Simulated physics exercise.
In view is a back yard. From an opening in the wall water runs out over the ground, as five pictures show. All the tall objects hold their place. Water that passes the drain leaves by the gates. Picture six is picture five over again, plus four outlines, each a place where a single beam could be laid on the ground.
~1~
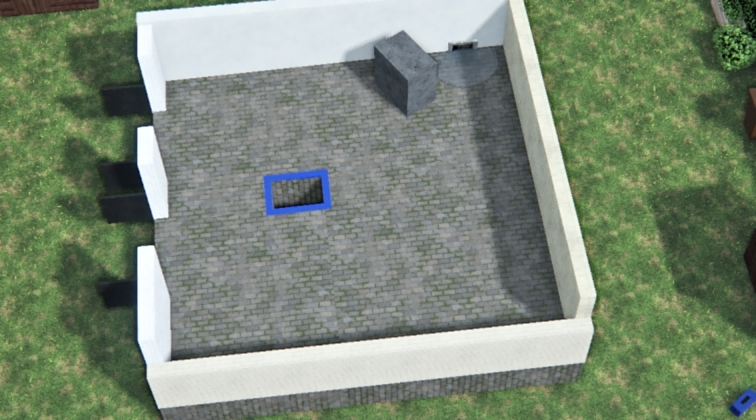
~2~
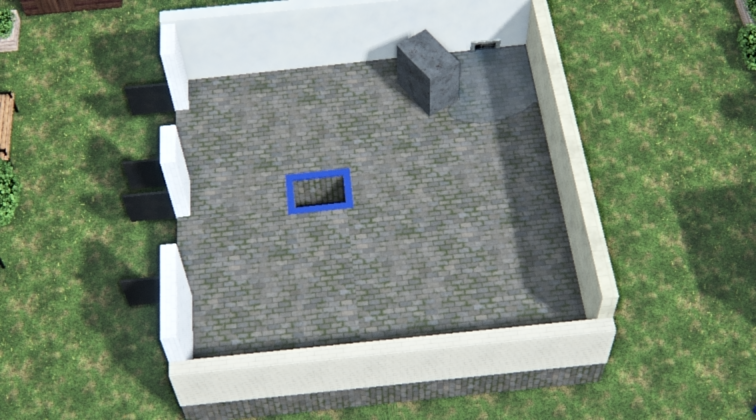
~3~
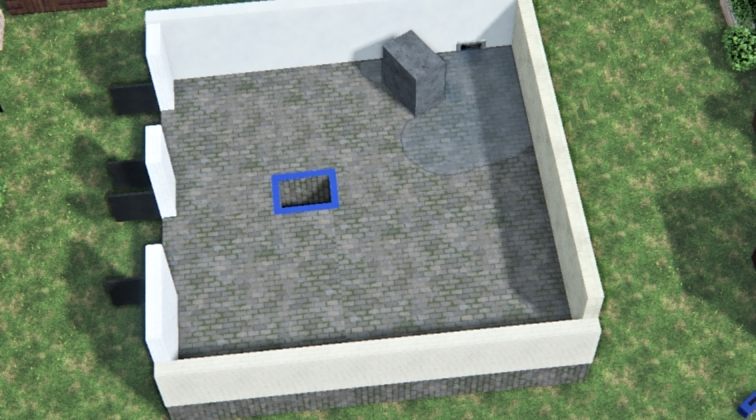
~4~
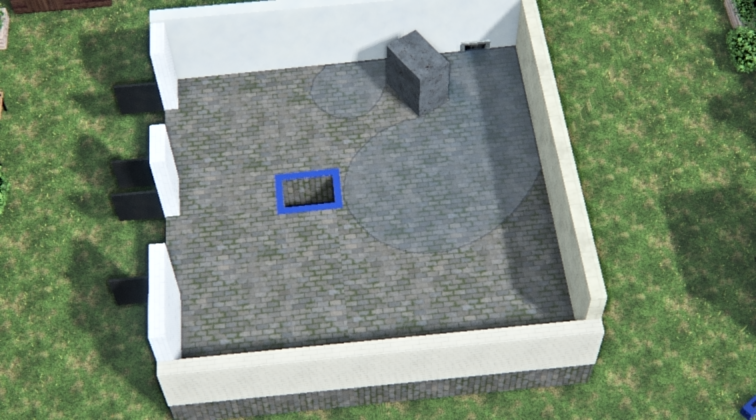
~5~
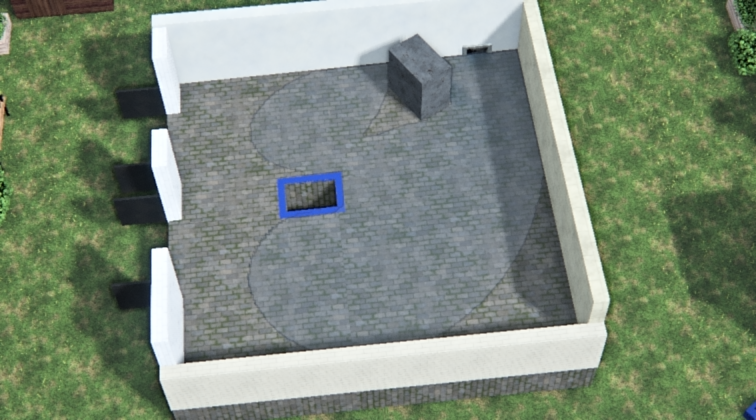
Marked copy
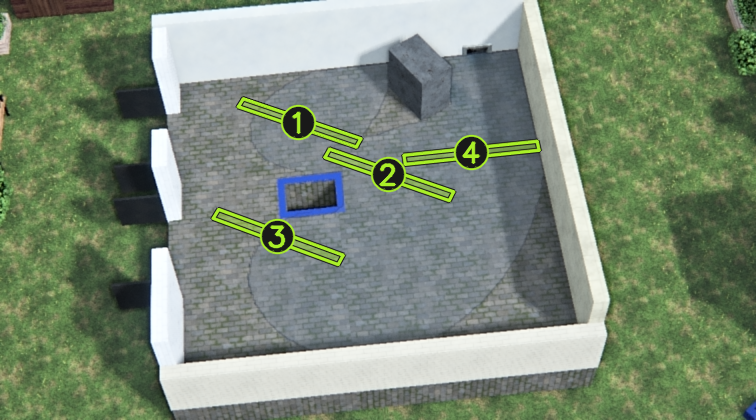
Water spreading from the top right corner of a walled yard, passing around a grey block and reaching a blue-edged drain.
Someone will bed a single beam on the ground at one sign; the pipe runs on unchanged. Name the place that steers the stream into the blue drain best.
Use spot 4.
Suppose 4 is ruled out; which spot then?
3.
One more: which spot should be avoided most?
Here it is spot 2.
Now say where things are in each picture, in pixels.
Outfall at (463, 46); blue drain at (297, 192); open gate at (169, 256); open gate at (166, 145); water covers 2 % of the ground and shows as far out as (485, 73); blue drain still dry.
Water covers 7 % of the ground and shows as far out as (474, 118); blue drain still dry.
Water covers 14 % of the ground and shows as far out as (437, 167); blue drain still dry.
Water covers 28 % of the ground and shows as far out as (389, 239); blue drain still dry.
Water covers 51 % of the ground and shows as far out as (295, 336); blue drain taking water.
On the marked copy, 1 from (240, 102) to (358, 142); 2 from (327, 153) to (451, 196); 3 from (215, 213) to (340, 259); 4 from (404, 159) to (538, 145).
With 1, about 13 % of the stream runs into the blue drain, about 85 % out by the gates.
With 2, about 2 % of the stream runs into the blue drain, about 93 % out by the gates.
With 3, about 19 % of the stream runs into the blue drain, about 78 % out by the gates.
With 4, about 29 % of the stream runs into the blue drain, about 63 % out by the gates.
